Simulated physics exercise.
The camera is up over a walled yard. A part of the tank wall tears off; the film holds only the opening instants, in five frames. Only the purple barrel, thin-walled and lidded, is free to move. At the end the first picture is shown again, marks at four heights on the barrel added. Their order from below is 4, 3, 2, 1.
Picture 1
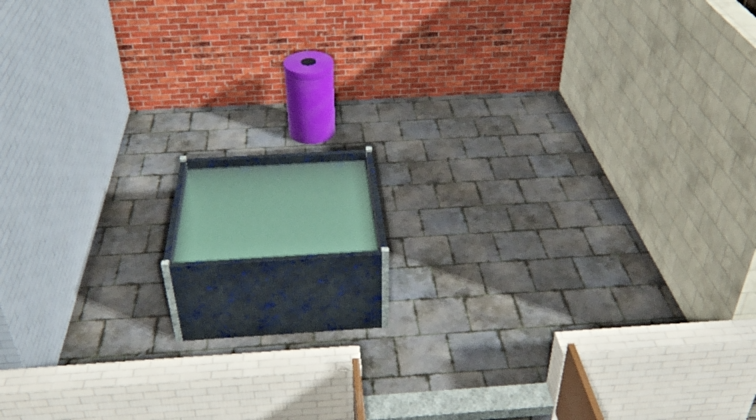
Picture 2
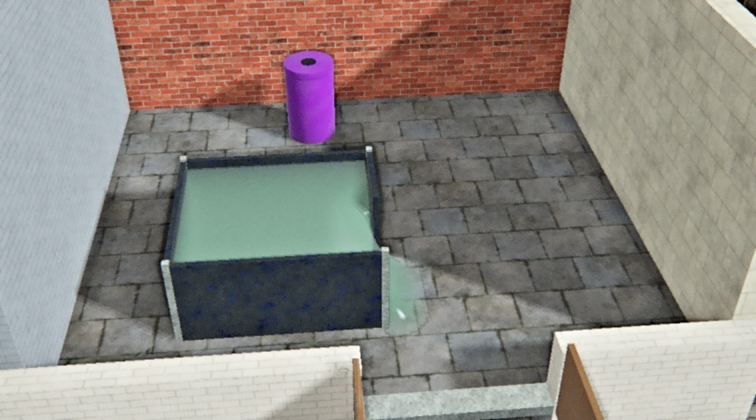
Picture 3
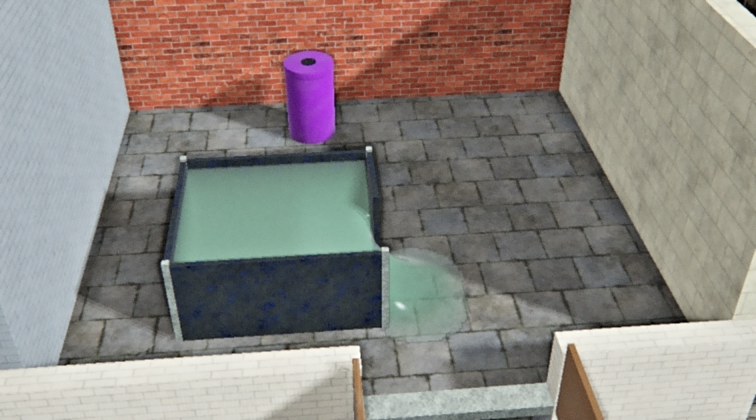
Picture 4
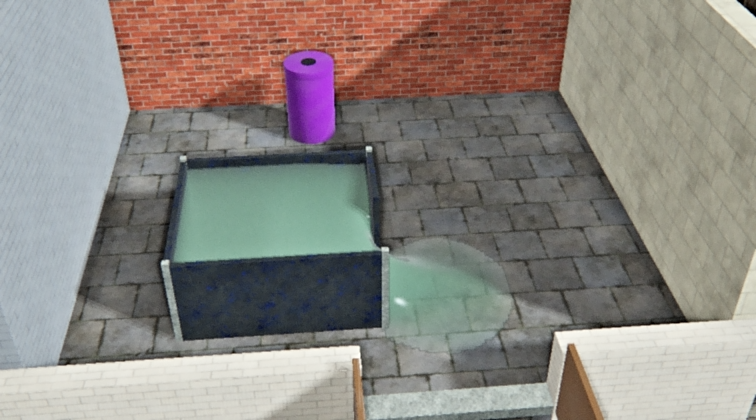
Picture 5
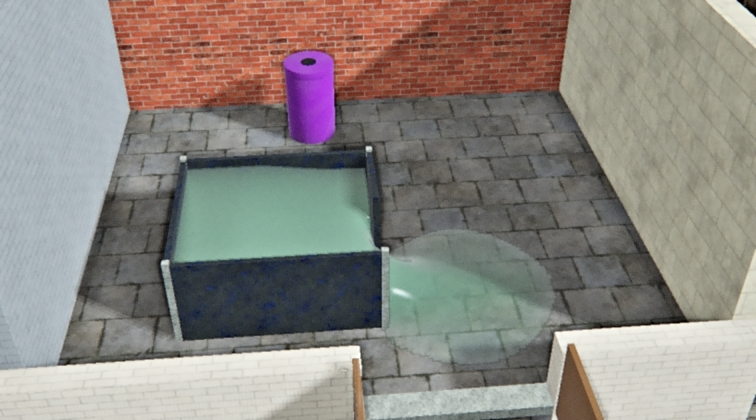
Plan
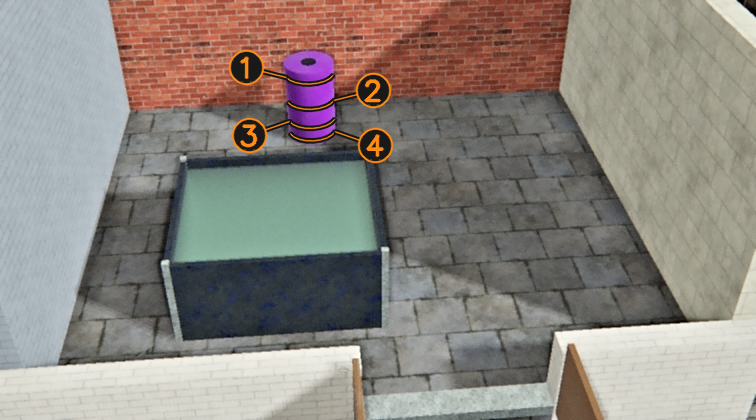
In a walled, stone-paved yard, a dark rectangular tank filled with pale green liquid releases some from its right side, and the liquid spreads rightward across the paving in a widening pool, while a purple barrel stands still behind.
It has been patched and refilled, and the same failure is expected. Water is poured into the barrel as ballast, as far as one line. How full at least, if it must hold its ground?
Take 3.
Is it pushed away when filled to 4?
Yes, that goes wrong.
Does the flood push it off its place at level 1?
No, that is safe.
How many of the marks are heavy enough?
Three.
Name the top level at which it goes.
4 it is.
On the marked copy, 1 at (310, 84); 2 at (311, 109); 3 at (312, 128); 4 at (313, 140); from the bottom up 4, 3, 2, 1.
With 1, it does not move.
With 2, it does not move.
With 3, it does not move.
With 4, it is pushed about its own width away.
